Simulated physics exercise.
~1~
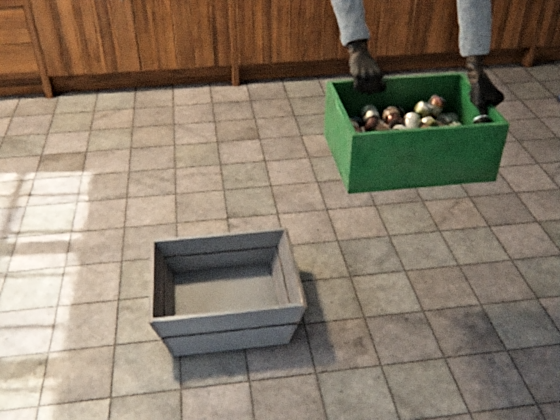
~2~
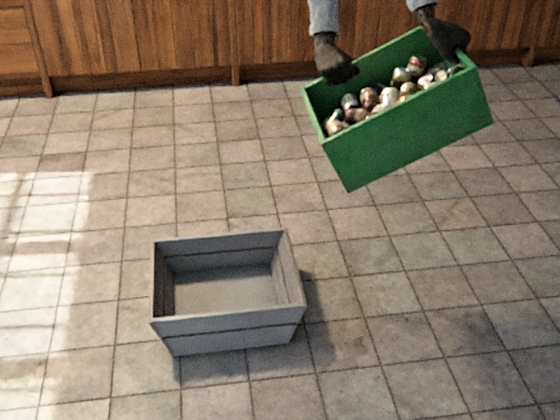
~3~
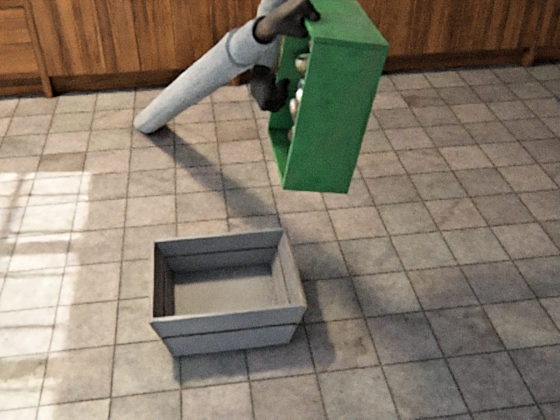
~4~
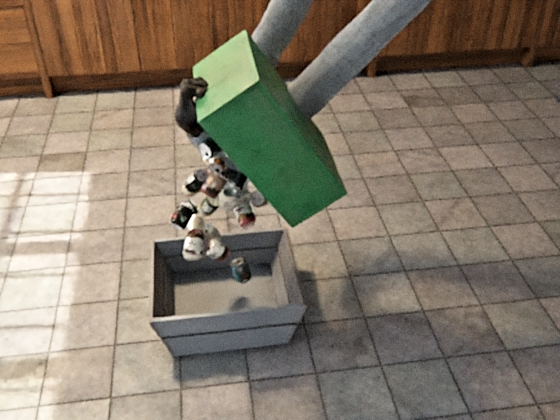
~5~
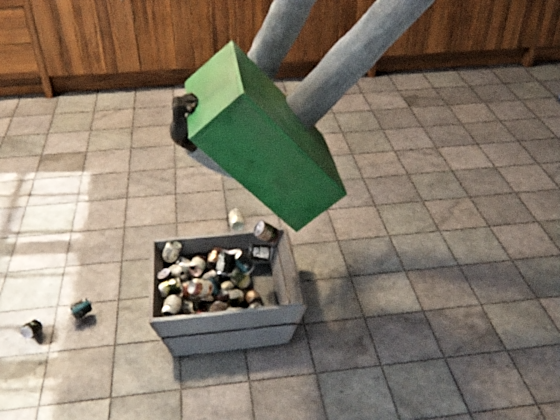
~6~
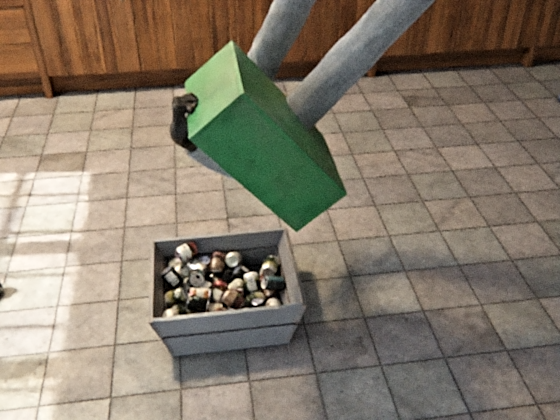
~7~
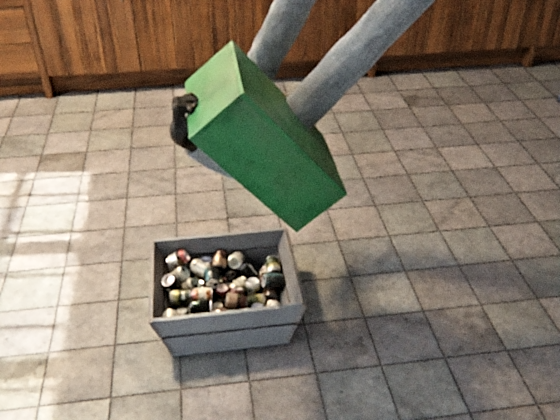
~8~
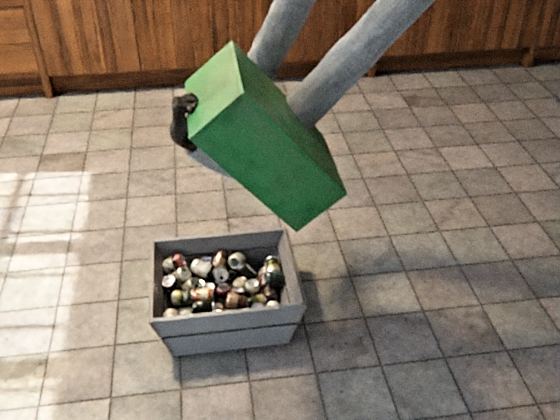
On a tiled floor, gloved hands lifting and tipping a green box of small cans, most filling a grey tub, a couple rolling away left.
